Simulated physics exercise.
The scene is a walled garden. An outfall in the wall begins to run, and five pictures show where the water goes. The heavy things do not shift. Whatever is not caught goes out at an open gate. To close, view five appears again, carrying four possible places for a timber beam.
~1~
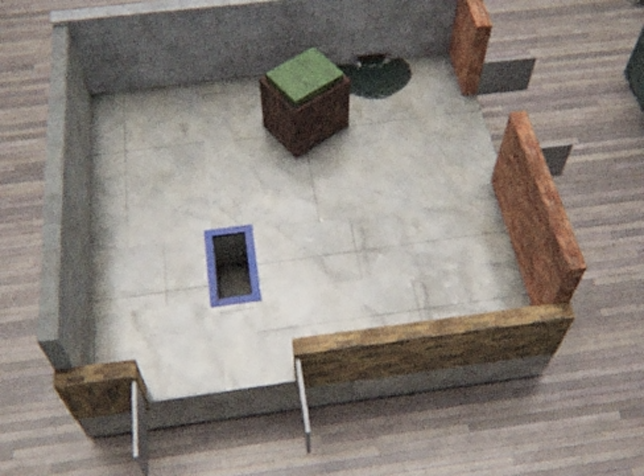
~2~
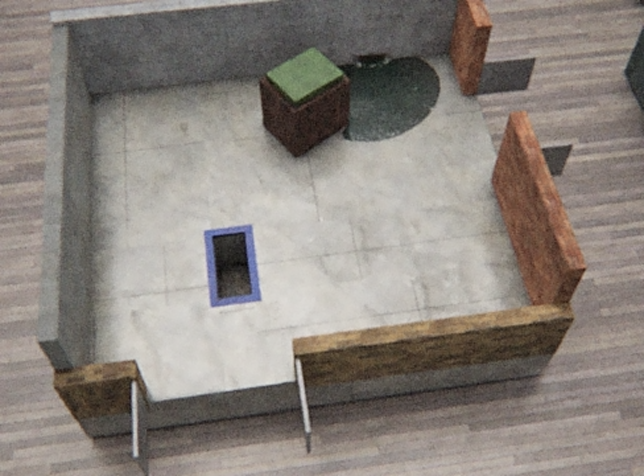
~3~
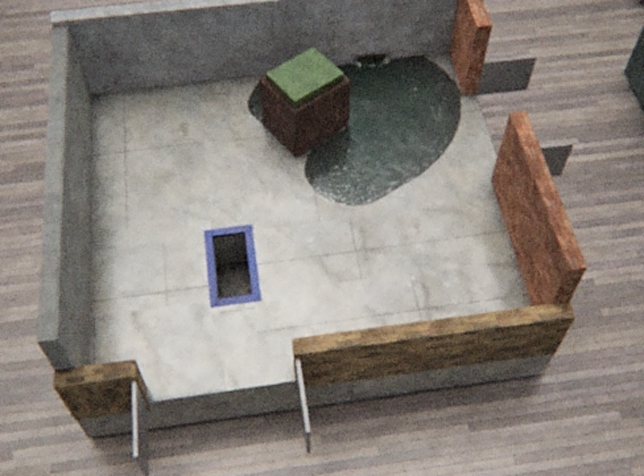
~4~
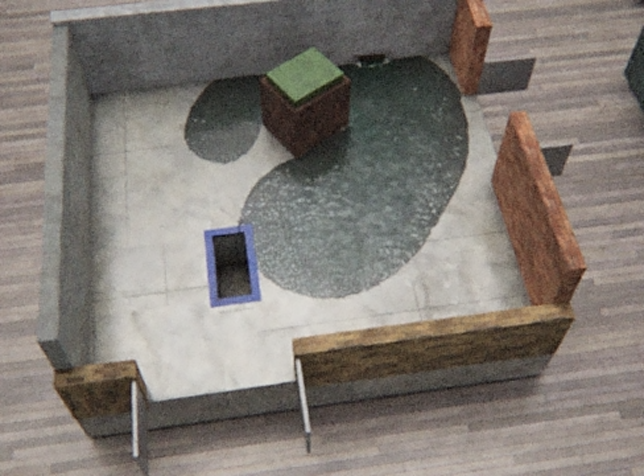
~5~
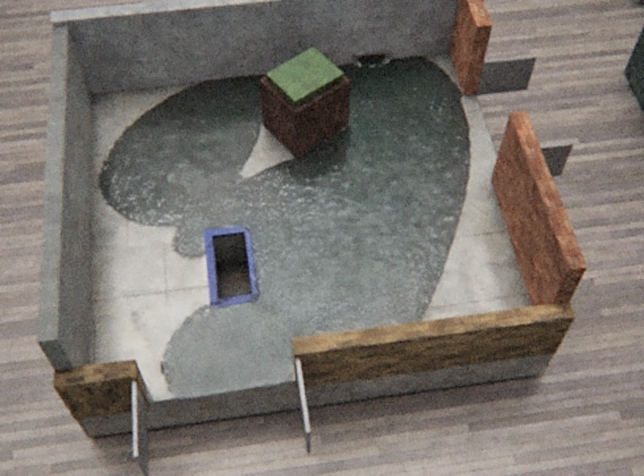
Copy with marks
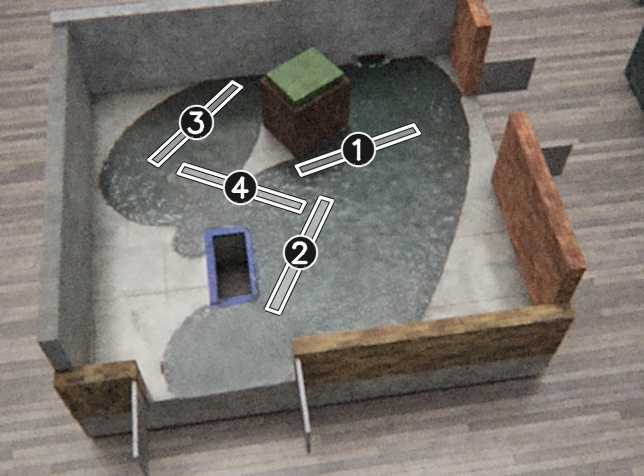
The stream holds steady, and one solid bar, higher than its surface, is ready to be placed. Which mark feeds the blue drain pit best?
3 beats the others.
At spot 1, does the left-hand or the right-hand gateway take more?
The left one.
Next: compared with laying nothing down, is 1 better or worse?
Worse.
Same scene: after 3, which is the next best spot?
Spot 4.
On the marked copy, 1 from (298, 170) to (416, 129); 2 from (272, 310) to (326, 199); 3 from (153, 162) to (236, 84); 4 from (181, 168) to (302, 207).
For spot 1, about 10 % of the stream runs into the blue drain pit, about 90 % out by the gates.
For spot 2, about 13 % of the stream runs into the blue drain pit, about 86 % out by the gates.
For spot 3, about 24 % of the stream runs into the blue drain pit, about 75 % out by the gates.
For spot 4, about 16 % of the stream runs into the blue drain pit, about 83 % out by the gates.
